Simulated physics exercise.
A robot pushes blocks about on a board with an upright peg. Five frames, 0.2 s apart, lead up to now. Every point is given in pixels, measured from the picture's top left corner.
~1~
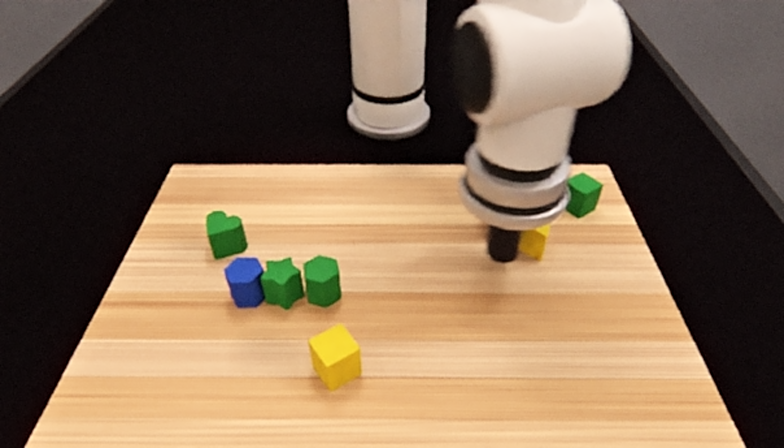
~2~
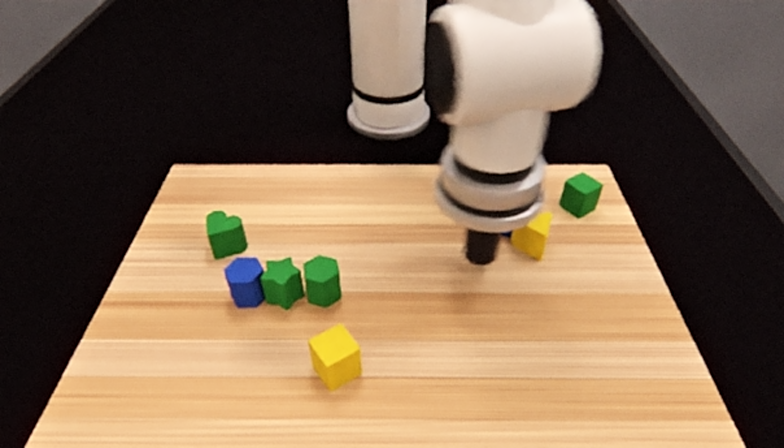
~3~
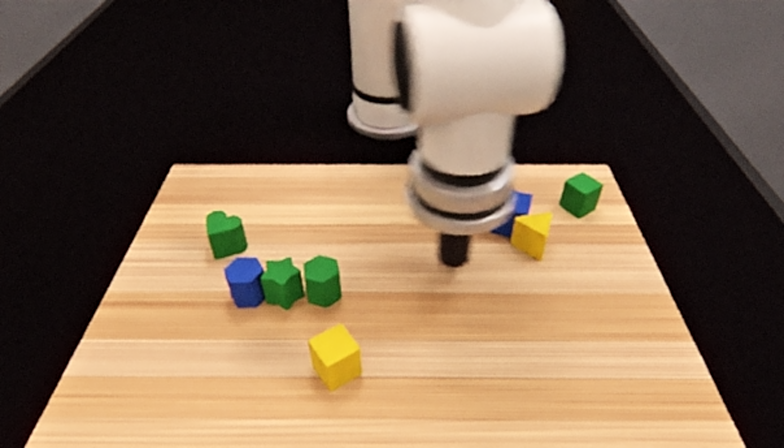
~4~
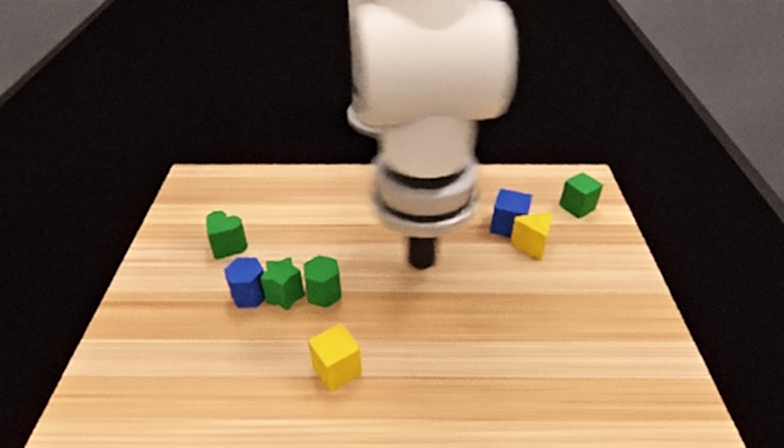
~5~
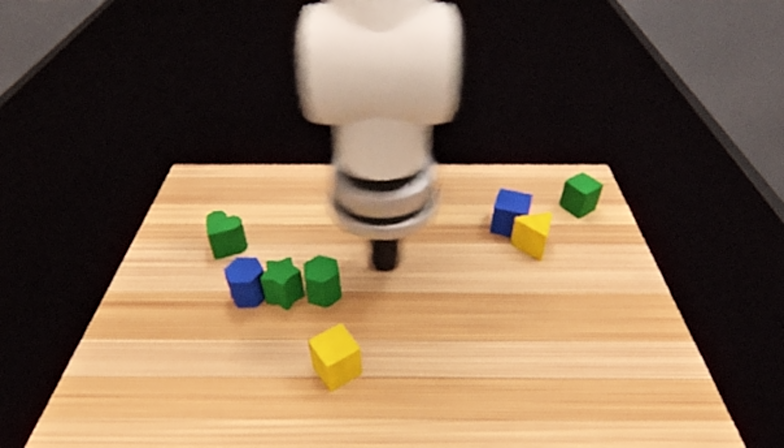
White robot arm sliding its dark peg leftward across a wooden board, with the green, blue and yellow blocks staying still.
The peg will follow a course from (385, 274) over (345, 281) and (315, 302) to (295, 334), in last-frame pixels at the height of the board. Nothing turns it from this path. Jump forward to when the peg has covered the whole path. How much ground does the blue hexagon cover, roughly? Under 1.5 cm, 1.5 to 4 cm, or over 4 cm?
By the end of the path, it will have gone short of 1.5 cm.
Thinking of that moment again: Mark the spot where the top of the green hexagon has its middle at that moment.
My prediction: (261, 332).
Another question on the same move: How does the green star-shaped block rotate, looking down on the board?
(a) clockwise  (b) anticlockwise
Letter a.
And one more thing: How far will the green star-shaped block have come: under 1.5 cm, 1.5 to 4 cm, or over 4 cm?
My estimate: In the 1.5 to 4 cm range.
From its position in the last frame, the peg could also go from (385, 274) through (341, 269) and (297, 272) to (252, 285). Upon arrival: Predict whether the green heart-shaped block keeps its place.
From what I can tell, it will keep its place.
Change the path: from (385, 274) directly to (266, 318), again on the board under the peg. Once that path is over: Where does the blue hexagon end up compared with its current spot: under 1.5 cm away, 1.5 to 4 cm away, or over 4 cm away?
Answer: 1.5 to 4 cm.
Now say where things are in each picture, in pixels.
Tip of the peg at (502, 252), middles of tops, blue hexagon at (243, 269), green star-shaped block at (280, 270), green hexagon at (321, 268), yellow square piece at (334, 344), in the first picture.
Peg at (480, 254), nothing pushed, in the second picture.
Peg at (453, 257), nothing pushed, in the third picture.
Peg at (421, 259), nothing pushed, in the fourth picture.
Peg at (384, 261), blue hexagon at (243, 269), green star-shaped block at (280, 270), green hexagon at (321, 268), yellow square piece at (334, 344), in the fifth picture.
What follows on the original path. One third of the way, peg at (342, 268); green star-shaped block at (275, 272), turned 15° clockwise; green hexagon at (312, 273), turned 10° anticlockwise.
Two thirds of the way, peg at (312, 289); blue hexagon at (237, 268); green star-shaped block at (259, 288), turned 55° clockwise; green hexagon at (287, 300), turned 45° anticlockwise.
At the end, peg at (293, 320); blue hexagon at (237, 268), turned 10° clockwise; green star-shaped block at (256, 291), turned 70° clockwise; green hexagon at (261, 332), turned 35° anticlockwise; yellow square piece unmoved.
